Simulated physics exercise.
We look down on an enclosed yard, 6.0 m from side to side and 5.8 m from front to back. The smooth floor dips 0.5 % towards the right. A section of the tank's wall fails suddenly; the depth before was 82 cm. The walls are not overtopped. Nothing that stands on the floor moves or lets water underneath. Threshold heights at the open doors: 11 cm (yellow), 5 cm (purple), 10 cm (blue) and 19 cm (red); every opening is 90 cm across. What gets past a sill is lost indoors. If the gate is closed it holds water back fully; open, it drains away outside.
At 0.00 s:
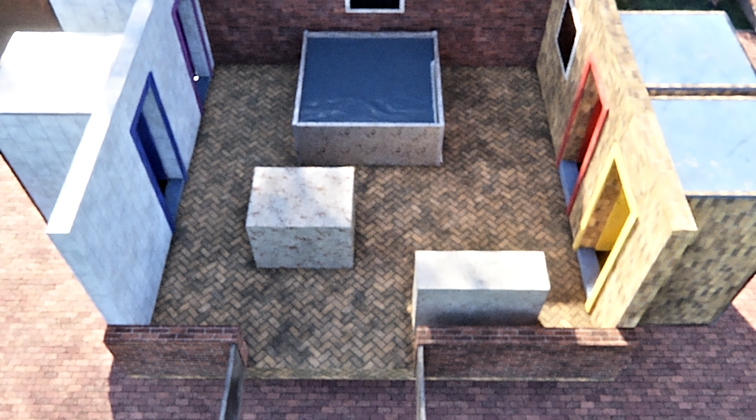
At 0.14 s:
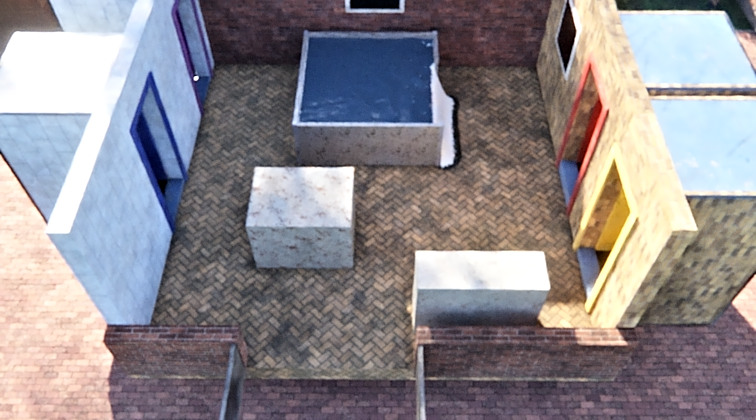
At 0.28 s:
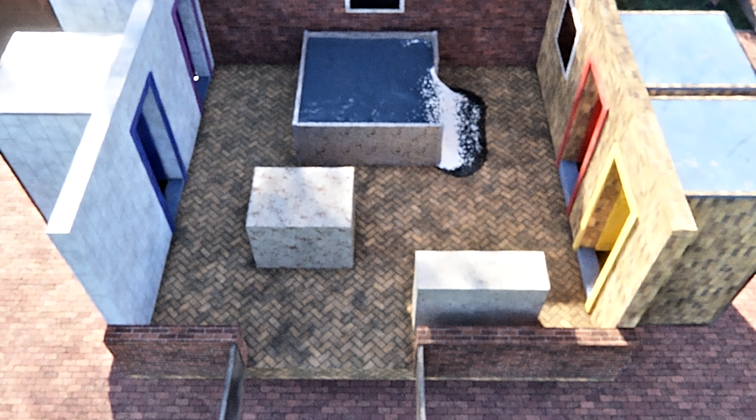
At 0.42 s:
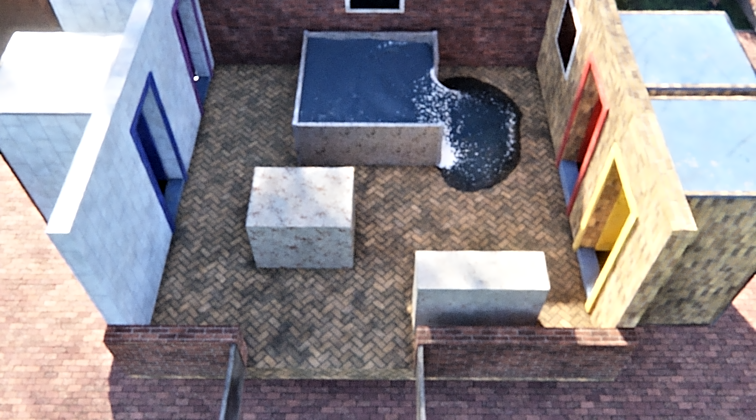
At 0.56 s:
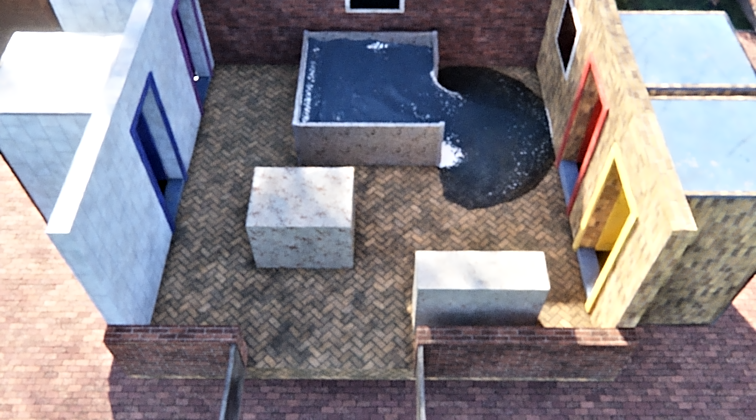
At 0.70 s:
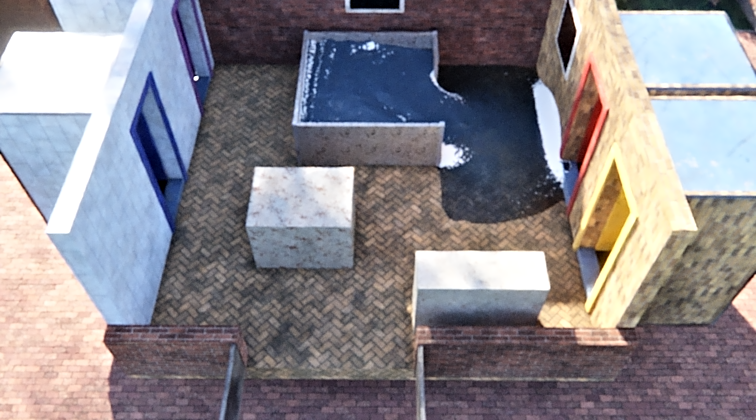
Dark water bursting through the right side of a raised tank, spreading across a brick-paved yard and reaching the right-hand wall.
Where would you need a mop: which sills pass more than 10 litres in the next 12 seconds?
Door by door: At the yellow door it exceeds the limit; at the purple door it exceeds the limit; at the blue door it keeps below the limit; at the red door it passes the limit.
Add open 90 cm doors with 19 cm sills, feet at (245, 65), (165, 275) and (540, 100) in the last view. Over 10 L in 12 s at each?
In that order: Below, below, past it.
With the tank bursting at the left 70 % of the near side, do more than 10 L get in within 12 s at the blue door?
Then: Blue over.
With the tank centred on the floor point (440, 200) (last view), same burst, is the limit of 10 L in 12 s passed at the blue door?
Then: Blue under.
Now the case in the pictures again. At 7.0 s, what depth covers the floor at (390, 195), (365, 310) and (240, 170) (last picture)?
In that order: 7, 6 and 10 cm.
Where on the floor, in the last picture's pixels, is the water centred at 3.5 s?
Around (446, 154).
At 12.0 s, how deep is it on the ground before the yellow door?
Roughly 14.5 cm deep.
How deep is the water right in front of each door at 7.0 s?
In cm: Yellow 22, purple 6, blue 5, red 17.
After 1.4 s water covers 25 % of the floor and is deepest (57 cm) near (536, 139); yellow door 8 cm at the sill, 0 L in, purple door not reached, blue door not reached, red door 38 cm at the sill, 19 L in.
After 2.2 s water covers 35 % of the floor and is deepest (54 cm) near (551, 353); yellow door 16 cm at the sill, 2 L in, purple door not reached, blue door not reached, red door 37 cm at the sill, 95 L in.
After 3.5 s water covers 60 % of the floor and is deepest (39 cm) near (591, 353); yellow door 21 cm at the sill, 14 L in, purple door not reached, blue door not reached, red door 27 cm at the sill, 159 L in.
After 7.0 s water covers 95 % of the floor and is deepest (22 cm) near (581, 306); yellow door 22 cm at the sill, 211 L in, purple door 6 cm at the sill, 48 L in, blue door 5 cm at the sill, 0 L in, red door 17 cm at the sill, 189 L in.
After 12.0 s water covers 100 % of the floor and is deepest (16 cm) near (378, 68); yellow door 14 cm at the sill, 300 L in, purple door 10 cm at the sill, 74 L in, blue door 7 cm at the sill, 0 L in, red door 12 cm at the sill, 189 L in.
